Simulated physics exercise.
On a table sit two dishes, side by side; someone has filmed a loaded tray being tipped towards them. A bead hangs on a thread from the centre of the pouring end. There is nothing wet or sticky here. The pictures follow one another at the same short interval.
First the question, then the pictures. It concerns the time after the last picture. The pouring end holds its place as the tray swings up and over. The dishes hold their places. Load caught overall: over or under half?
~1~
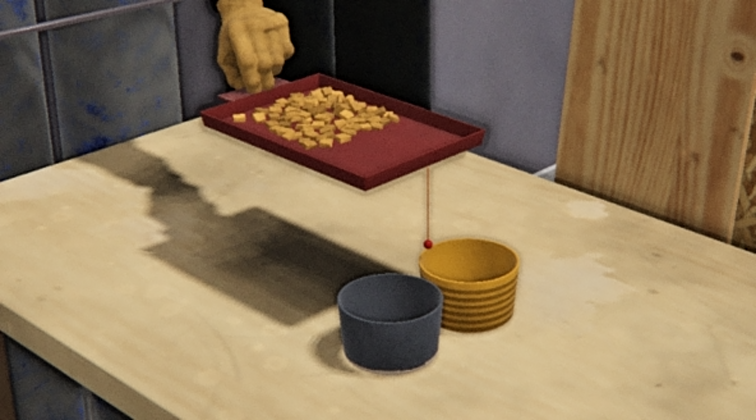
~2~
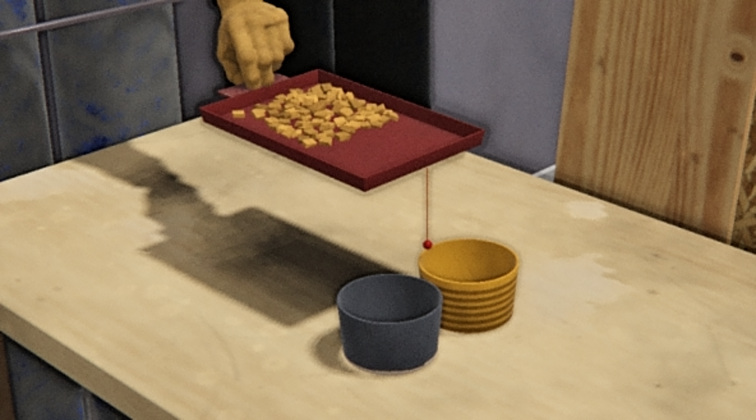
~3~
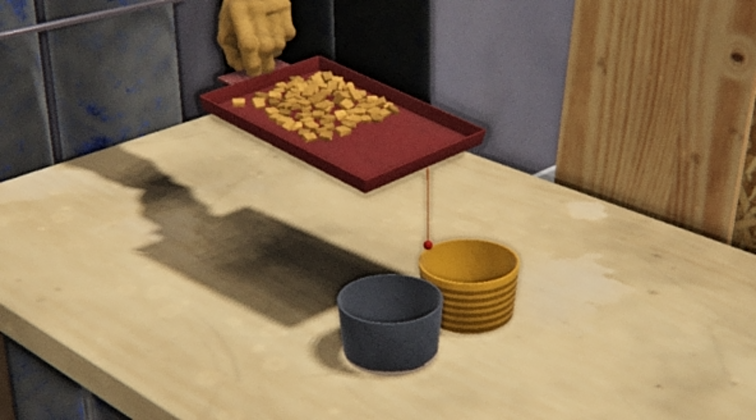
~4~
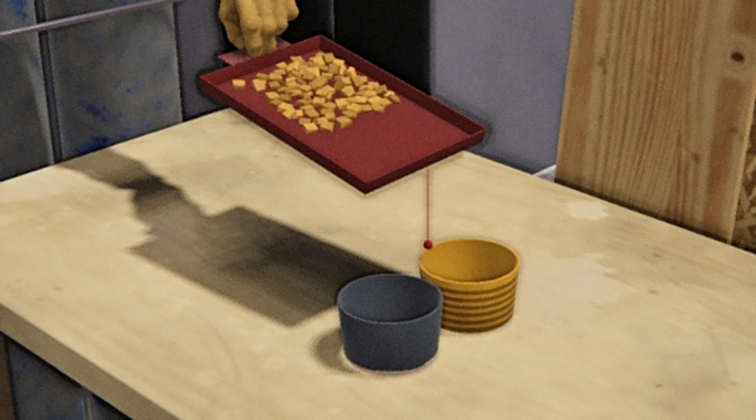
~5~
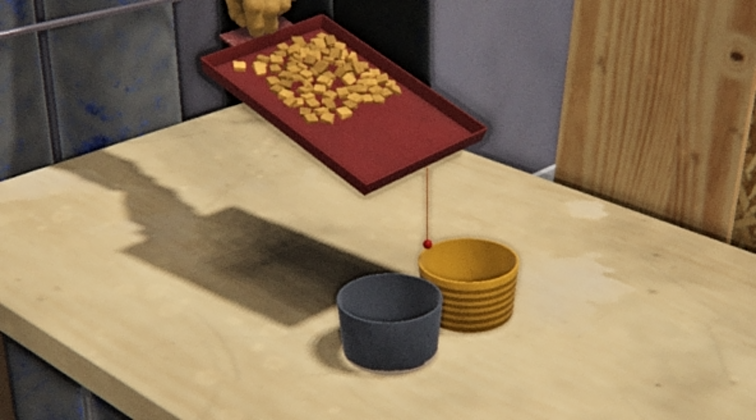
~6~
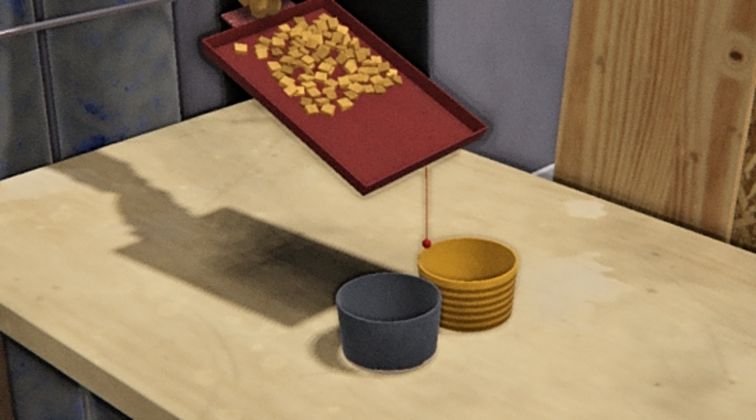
Well, most of it stays in the dishes by the end.
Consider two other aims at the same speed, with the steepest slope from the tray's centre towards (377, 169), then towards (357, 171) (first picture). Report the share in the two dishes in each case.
80 per cent, then 80 per cent.
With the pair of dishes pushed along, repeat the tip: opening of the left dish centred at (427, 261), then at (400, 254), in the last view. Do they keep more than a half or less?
Short of half and then Short of half.
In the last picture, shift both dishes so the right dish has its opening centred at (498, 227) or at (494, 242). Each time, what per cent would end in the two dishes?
I'd expect some 30 percent, and then some 70 percent.
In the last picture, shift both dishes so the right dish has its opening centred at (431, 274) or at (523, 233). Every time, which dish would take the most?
In turn: The right-side dish; the left-side dish.
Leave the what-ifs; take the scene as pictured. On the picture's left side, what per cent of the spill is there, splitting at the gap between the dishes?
That comes to about 20 per cent of the pieces.
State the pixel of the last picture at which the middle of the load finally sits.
Once nothing moves, the middle sits near (426, 339).
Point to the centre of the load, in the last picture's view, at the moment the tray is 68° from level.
Near the pixel (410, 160).
Soon, tray tipped steeply; nearly all on the tray; a small part in the air.
A while on, tray tipped past a quarter turn; about a quarter on the tray; about a quarter in the left dish; a small part in the right dish; about a third outside both; a small part in the air.
Towards the end, tray tipped past a quarter turn; about a third in the left dish; about a quarter in the right dish; about a third outside both.
Finally, tray tipped past a quarter turn; about a third in the left dish; about a quarter in the right dish; about a third outside both.
